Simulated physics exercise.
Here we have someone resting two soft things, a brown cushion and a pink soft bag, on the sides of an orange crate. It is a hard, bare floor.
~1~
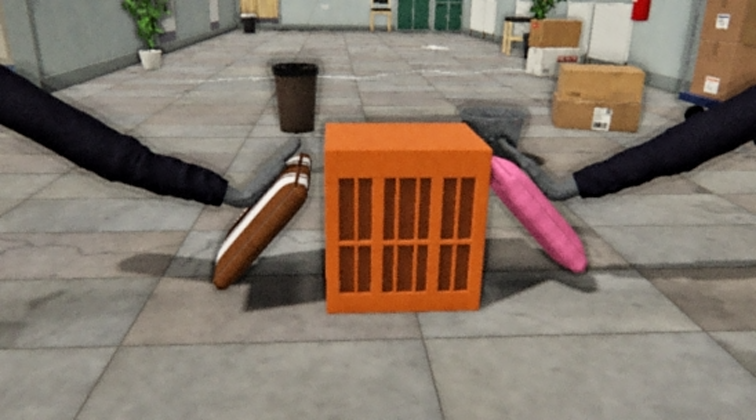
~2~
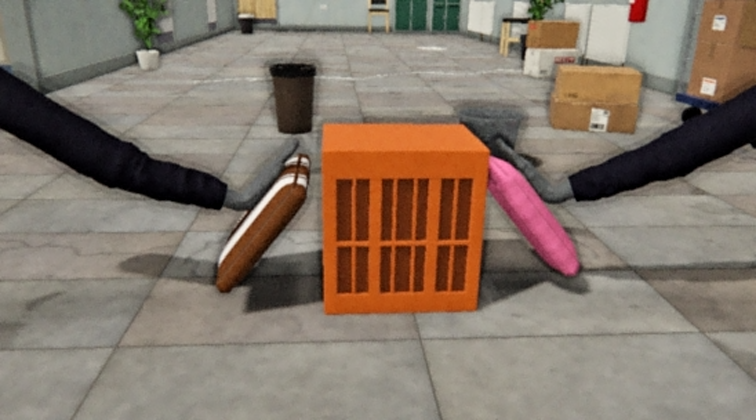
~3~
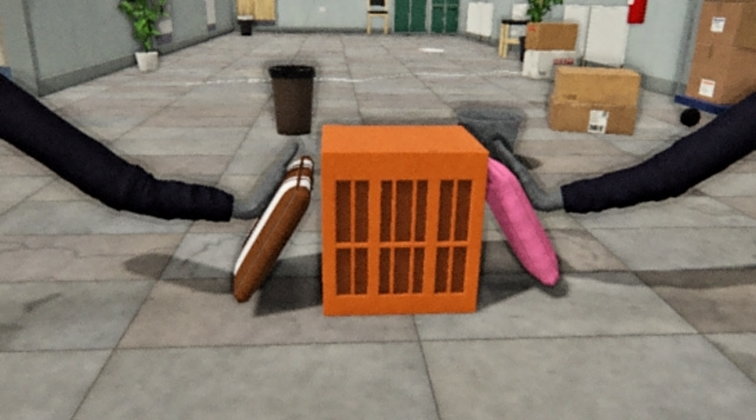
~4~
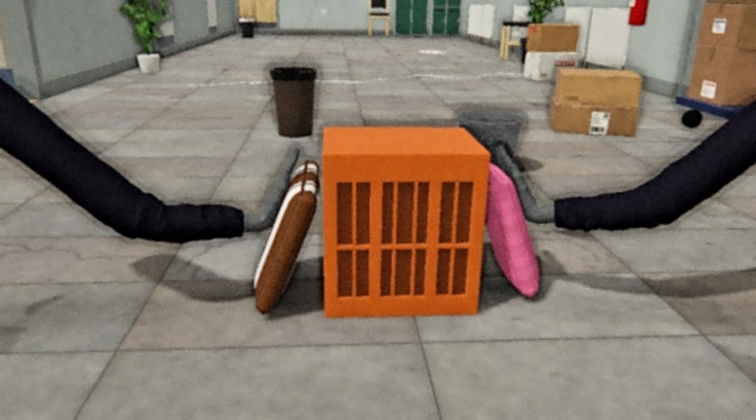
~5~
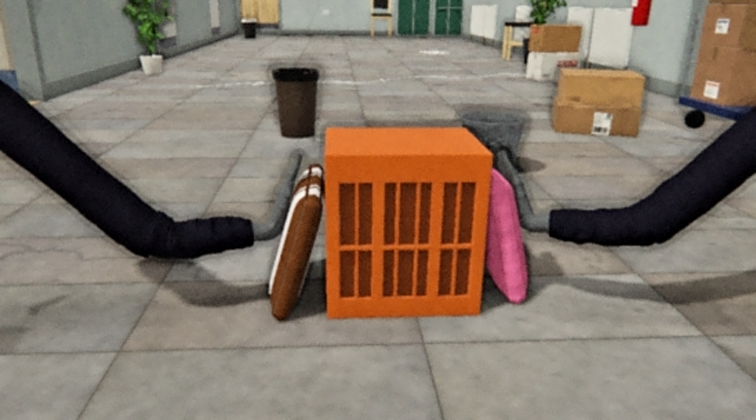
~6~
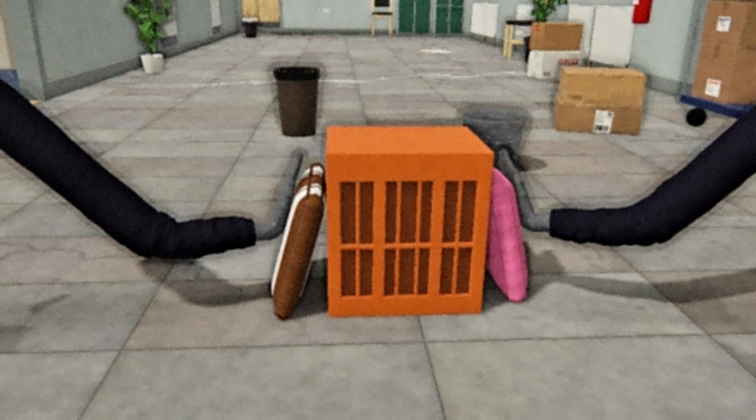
A brown cushion and a pink soft bag, leaning against opposite sides of an orange crate, swung their lower ends inward until both were nearly upright, with a dark-sleeved arm beside each.
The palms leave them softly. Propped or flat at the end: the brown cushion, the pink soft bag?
Outcome: The brown cushion remains propped up; the pink soft bag keeps leaning.
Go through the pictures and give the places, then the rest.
Cushion foot (220, 286), head (301, 193); soft bag foot (581, 268), head (506, 182), in the first picture.
Cushion foot (223, 289); soft bag foot (572, 272), in the second picture.
Cushion foot (241, 299); soft bag foot (551, 281), in the third picture.
Cushion foot (264, 310); soft bag foot (530, 293), in the fourth picture.
Cushion foot (281, 317); soft bag foot (517, 300), in the fifth picture.
Cushion foot (283, 316), head (315, 203), almost upright; soft bag foot (517, 299), head (498, 185), almost upright, in the sixth picture.
Then, 0.48 s on from there, cushion propped as before near (301, 237); soft bag propped as before near (498, 232).
In the end, cushion propped as before near (301, 237); soft bag propped as before near (498, 232). The brown cushion keeps leaning and the pink soft bag holds its lean.
